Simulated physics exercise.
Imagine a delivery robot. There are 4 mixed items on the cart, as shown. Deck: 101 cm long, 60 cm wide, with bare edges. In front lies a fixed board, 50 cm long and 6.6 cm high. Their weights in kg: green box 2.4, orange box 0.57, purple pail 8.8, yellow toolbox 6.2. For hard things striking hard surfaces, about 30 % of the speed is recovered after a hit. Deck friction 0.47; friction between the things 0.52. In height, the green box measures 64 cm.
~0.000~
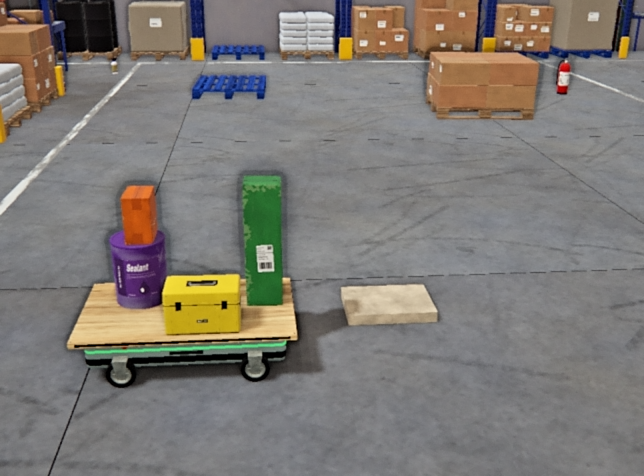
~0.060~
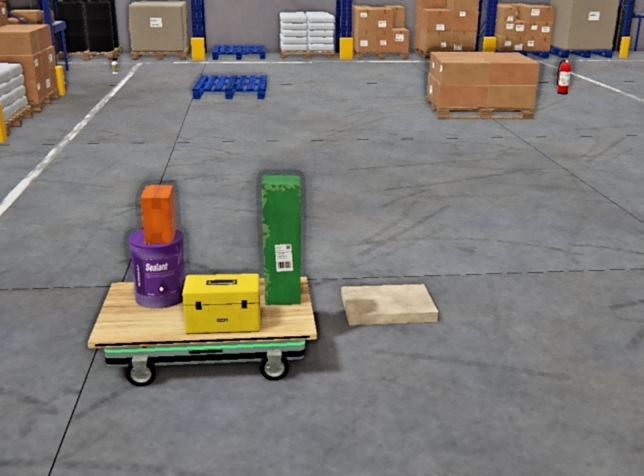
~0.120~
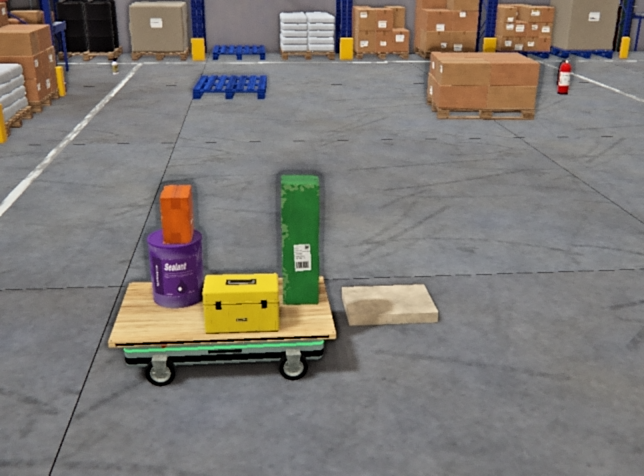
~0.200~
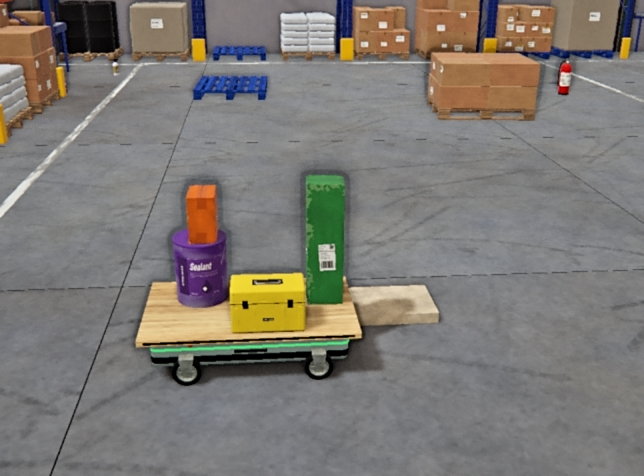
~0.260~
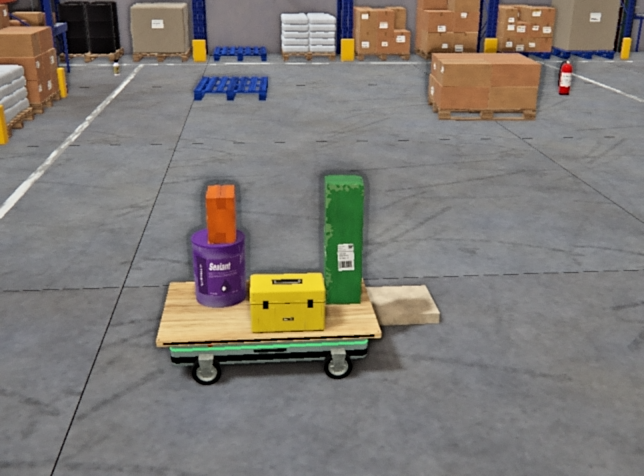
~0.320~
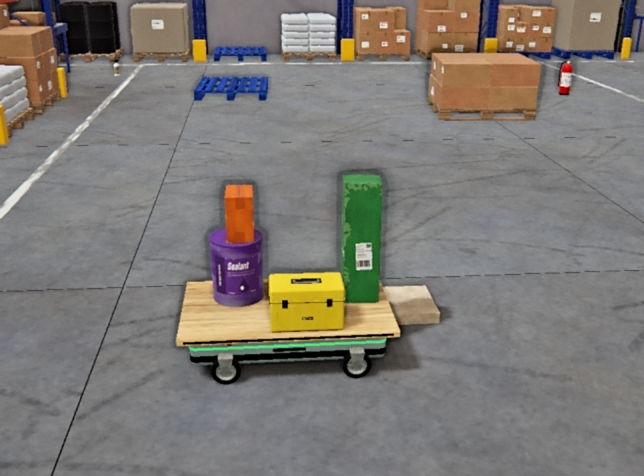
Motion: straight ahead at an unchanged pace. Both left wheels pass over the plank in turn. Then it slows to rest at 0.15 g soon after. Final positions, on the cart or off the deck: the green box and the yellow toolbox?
Outcome: The green box will stay on the deck. The yellow toolbox will stay on the deck.
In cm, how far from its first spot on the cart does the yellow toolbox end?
Net shift near 8 cm.
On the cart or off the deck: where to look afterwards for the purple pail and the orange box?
The purple pail is kept in bounds, the orange box is not kept in bounds.
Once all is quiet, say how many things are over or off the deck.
That makes 2.
By 0.82 s, 123 cm covered; green box tilted 51° near (470, 251); yellow toolbox tilted 3° near (458, 297); orange box tilted 20°.
By 1.32 s, 198 cm covered; green box tilted 67° near (602, 257); yellow toolbox 7 cm from its spot near (608, 297); orange box upside down.
When it is over (2.7 s), off the deck, orange box; lying over on the cart, green box; not toppled but over 10 cm from the start, purple pail; yellow toolbox within 10 cm of the start.
